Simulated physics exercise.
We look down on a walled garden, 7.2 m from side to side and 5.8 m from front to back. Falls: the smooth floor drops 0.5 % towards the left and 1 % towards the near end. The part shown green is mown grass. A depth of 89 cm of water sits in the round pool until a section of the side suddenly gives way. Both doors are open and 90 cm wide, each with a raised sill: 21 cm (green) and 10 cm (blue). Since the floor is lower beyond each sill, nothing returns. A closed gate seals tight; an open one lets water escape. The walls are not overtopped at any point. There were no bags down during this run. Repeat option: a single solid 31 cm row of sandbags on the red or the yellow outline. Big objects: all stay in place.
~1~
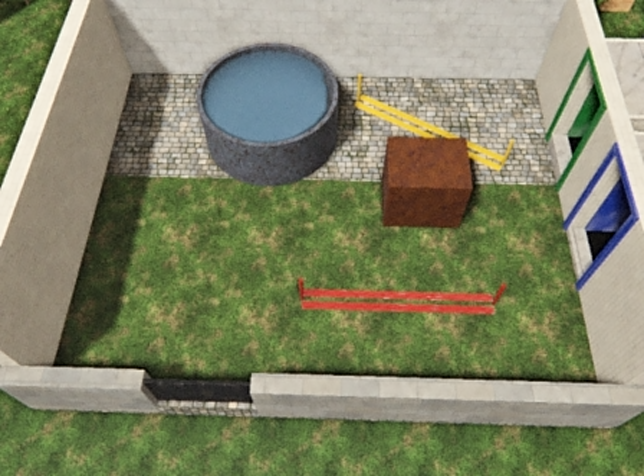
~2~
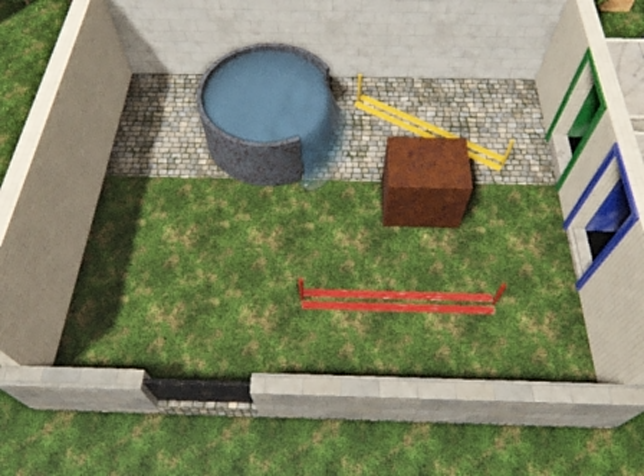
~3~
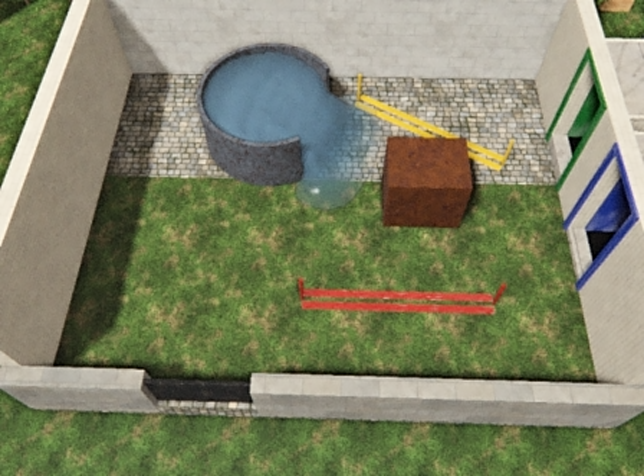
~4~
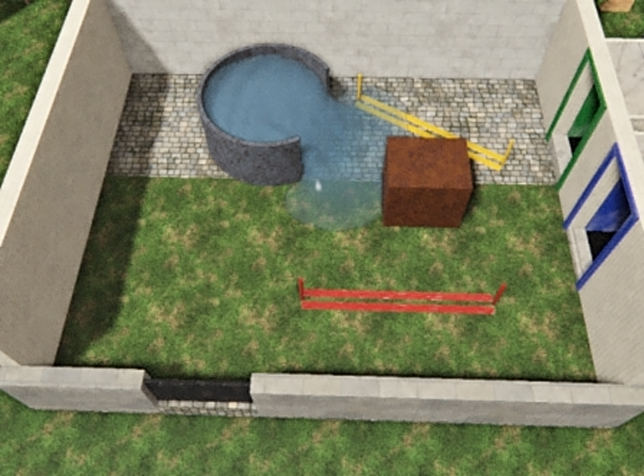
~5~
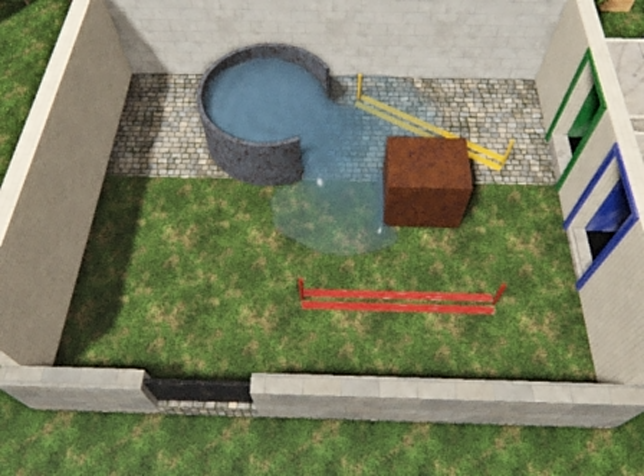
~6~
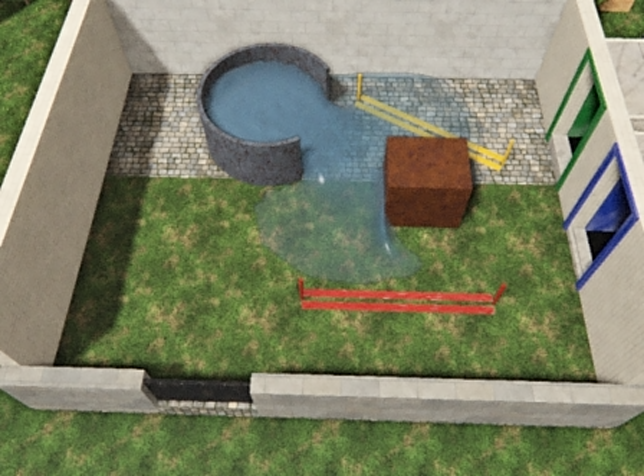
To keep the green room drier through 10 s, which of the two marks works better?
The yellow mark works better.
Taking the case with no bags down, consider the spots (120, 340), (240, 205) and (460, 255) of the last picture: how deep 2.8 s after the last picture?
Depths in turn: Around 0 cm, 1 cm, 4 cm.
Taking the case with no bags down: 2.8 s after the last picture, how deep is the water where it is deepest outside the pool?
Max depth: Close to 24 cm.
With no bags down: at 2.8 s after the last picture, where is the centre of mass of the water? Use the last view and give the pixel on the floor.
Centre of water: Approx. (402, 188).
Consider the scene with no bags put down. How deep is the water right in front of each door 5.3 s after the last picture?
So green stands at 9 cm, while blue stands at 9 cm.
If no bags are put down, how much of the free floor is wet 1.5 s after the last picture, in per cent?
50 %.
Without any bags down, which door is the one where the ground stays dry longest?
That would be the blue door.
Then, 0.7 s after the last picture water covers 40 % of the floor and is deepest (46 cm) near (373, 182) in the run without bags; in at the green door, 15 L with no bags, 14 L with the row on red, 1 L on yellow.
Then, 1.5 s after the last picture water covers 50 % of the floor and is deepest (47 cm) near (535, 86) in the run without bags; in at the green door, 104 L with no bags, 126 L with the row on red, 17 L on yellow.
Then, 2.8 s after the last picture water covers 70 % of the floor and is deepest (24 cm) near (548, 150) in the run without bags; in at the green door, 156 L with no bags, 178 L with the row on red, 22 L on yellow.
Then, 5.3 s after the last picture water covers 85 % of the floor and is deepest (18 cm) near (321, 97) in the run without bags; in at the green door, 160 L with no bags, 180 L with the row on red, 22 L on yellow.
Then, 9.3 s after the last picture water covers 95 % of the floor and is deepest (14 cm) near (49, 385) in the run without bags; in at the green door, 160 L with no bags, 180 L with the row on red, 22 L on yellow.
